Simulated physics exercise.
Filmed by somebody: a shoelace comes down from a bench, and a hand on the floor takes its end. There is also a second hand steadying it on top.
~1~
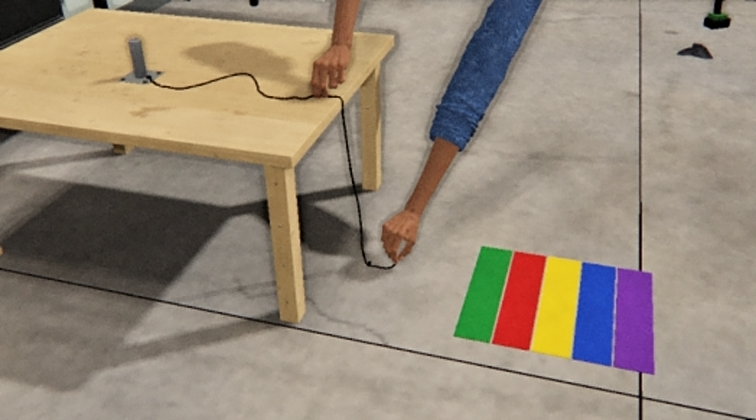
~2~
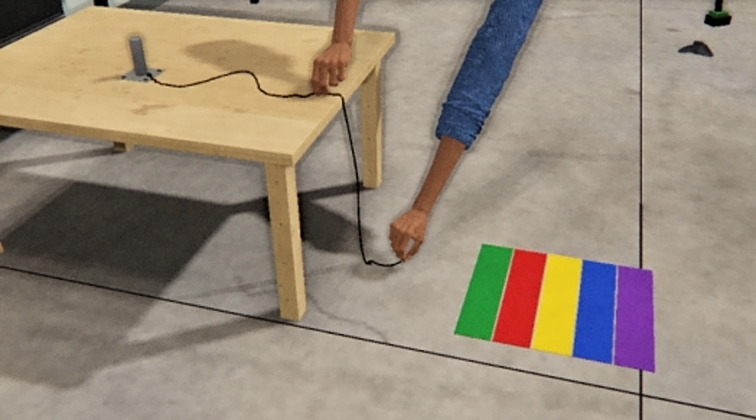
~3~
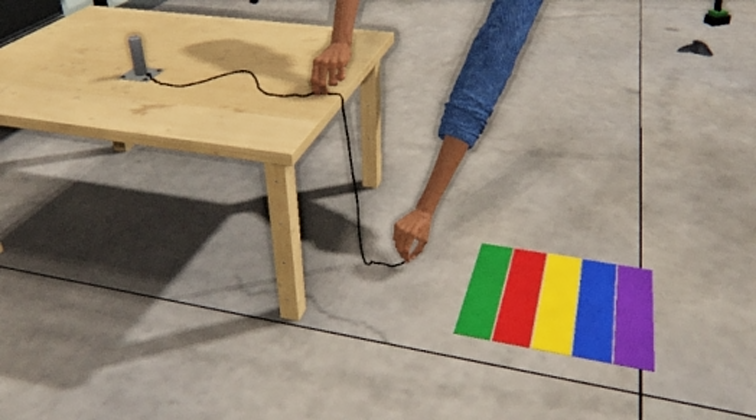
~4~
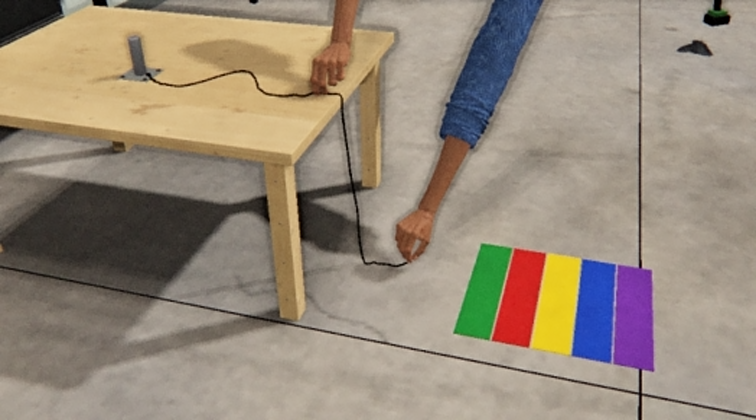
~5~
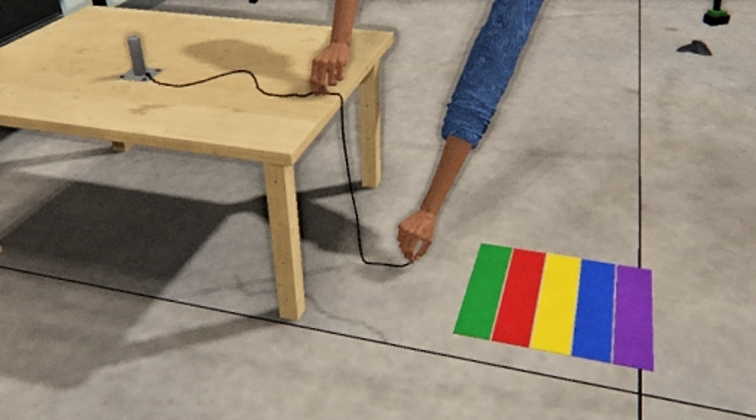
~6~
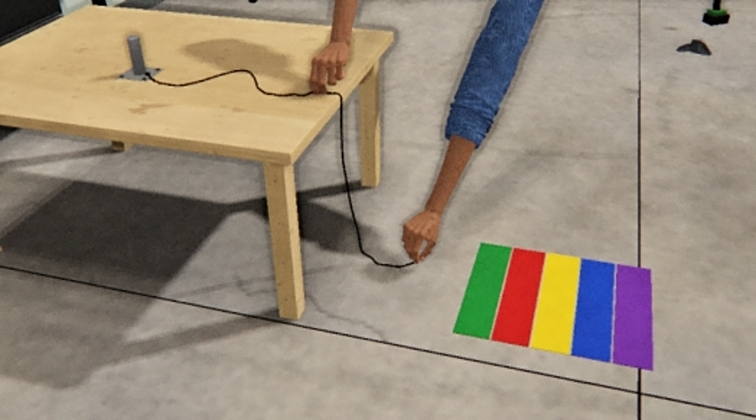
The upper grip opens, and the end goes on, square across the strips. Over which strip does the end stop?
Over the blue strip.
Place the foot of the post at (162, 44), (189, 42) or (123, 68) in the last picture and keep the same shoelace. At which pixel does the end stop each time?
First close to (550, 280), next close to (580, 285), last close to (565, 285).
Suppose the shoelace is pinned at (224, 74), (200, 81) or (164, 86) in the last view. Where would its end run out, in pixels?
In order of the tries: About (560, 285), then (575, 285), then (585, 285).
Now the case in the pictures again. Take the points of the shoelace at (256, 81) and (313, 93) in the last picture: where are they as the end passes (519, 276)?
You'll find one close to (297, 87) and the other close to (351, 131).
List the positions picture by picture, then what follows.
End (397, 259); green (477, 321); red (514, 328); yellow (554, 335); blue (593, 343); purple (634, 350), in the first frame.
End (405, 258); shoelace through (166, 85) (240, 72) (273, 95) (344, 110) (358, 185) (362, 248), in the second frame.
End (410, 259), in the third frame.
End (412, 259); shoelace through (165, 84) (240, 71) (272, 95) (342, 109) (353, 185) (361, 248), in the fourth frame.
End (414, 259), in the fifth frame.
End (419, 260); shoelace through (164, 84) (239, 71) (271, 94) (341, 109) (347, 183) (361, 248), in the sixth frame.
Soon after, end near (519, 276); over red.
Then, end near (568, 285); over yellow.
At full stretch, end near (597, 289); over blue. It halts on the blue strip.
